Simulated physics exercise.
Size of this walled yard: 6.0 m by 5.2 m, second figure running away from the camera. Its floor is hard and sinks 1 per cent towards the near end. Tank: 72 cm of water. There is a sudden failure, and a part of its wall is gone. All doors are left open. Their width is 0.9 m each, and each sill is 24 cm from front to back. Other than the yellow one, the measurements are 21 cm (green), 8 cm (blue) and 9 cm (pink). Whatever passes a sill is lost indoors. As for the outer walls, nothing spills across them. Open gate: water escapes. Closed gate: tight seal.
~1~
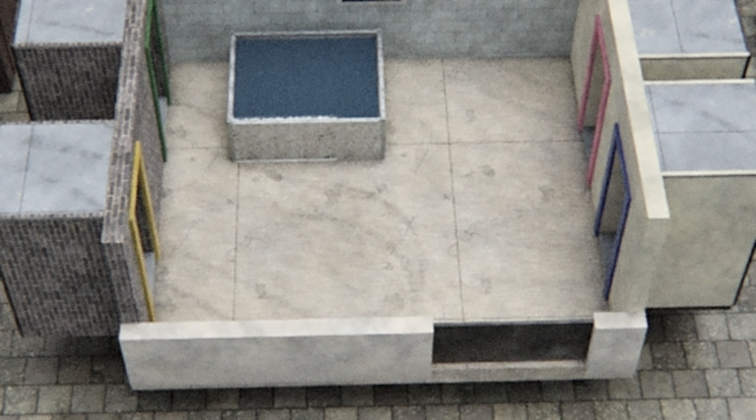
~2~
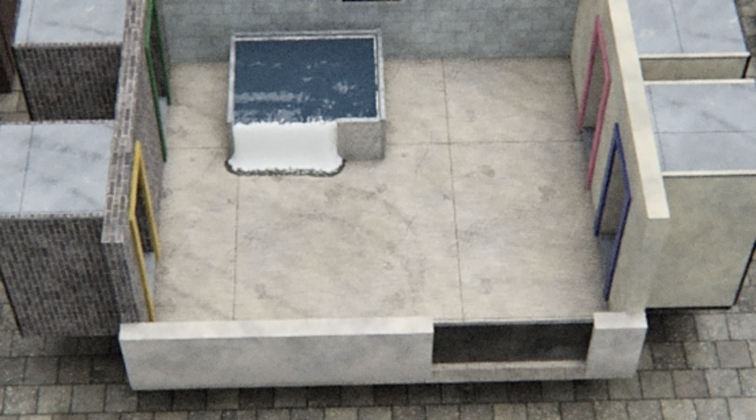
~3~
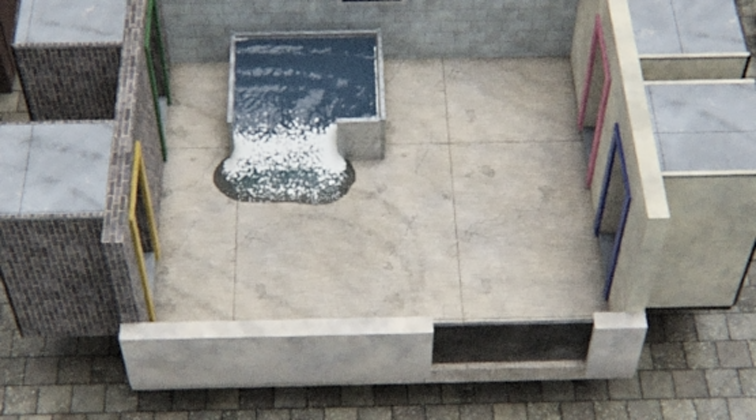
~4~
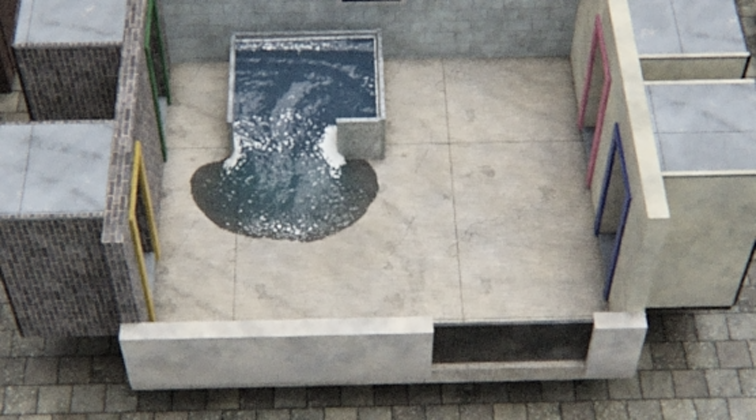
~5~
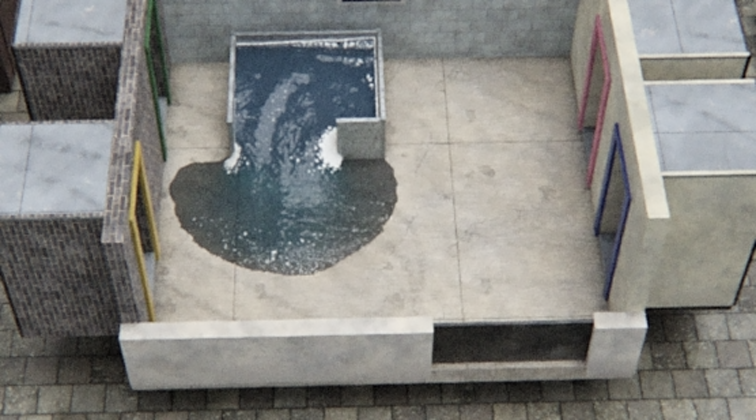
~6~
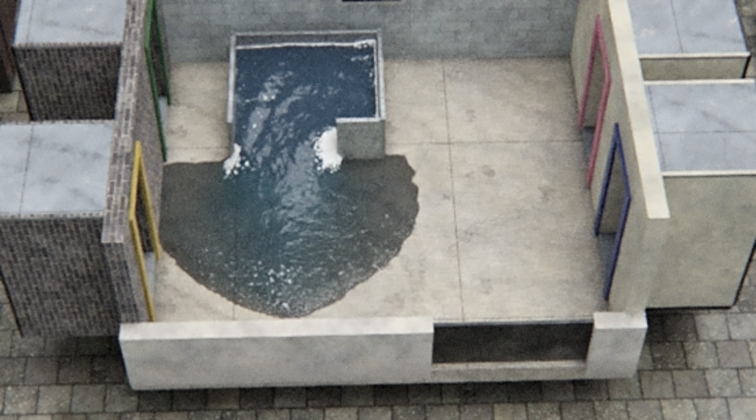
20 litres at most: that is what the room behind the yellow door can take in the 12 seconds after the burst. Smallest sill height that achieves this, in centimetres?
22 cm.
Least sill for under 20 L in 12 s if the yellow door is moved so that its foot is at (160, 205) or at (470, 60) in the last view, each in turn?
Roughly 11.5 and 7.0 cm.
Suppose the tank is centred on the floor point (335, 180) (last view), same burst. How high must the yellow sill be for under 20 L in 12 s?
20 cm, give or take.
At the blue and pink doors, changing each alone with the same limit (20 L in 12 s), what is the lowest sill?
About 14.5 cm at blue and 5.5 cm at pink.
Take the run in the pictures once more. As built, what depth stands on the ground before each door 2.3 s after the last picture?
In cm: Yellow 27, green 1, blue 4, pink 0.
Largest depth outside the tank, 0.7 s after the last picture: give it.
I'd estimate roughly 44 cm.
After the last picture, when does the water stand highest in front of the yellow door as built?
At roughly 2.4 s.
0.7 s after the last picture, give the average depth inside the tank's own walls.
On average, around 38 cm.
Then, 0.7 s after the last picture water covers 40 % of the floor, deepest (44 cm) near (150, 360); 16 cm at the yellow door, 0 litres in over its 19 cm sill.
Then, 2.3 s after the last picture water covers 50 % of the floor, deepest (28 cm) near (150, 360); 27 cm at the yellow door, 18 litres in over its 19 cm sill.
Then, 11.3 s after the last picture water covers 100 % of the floor, deepest (13 cm) near (291, 357); 6 cm at the yellow door, 31 litres in over its 19 cm sill.
At the yellow door as built, the water peaked near 27 cm, 2.3 s after the last picture.
Run again over the same 12 s with other heights there, 26 litres in over 20 cm, 7 litres over 27 cm. The limit of 20 litres is kept from about 22 cm up.
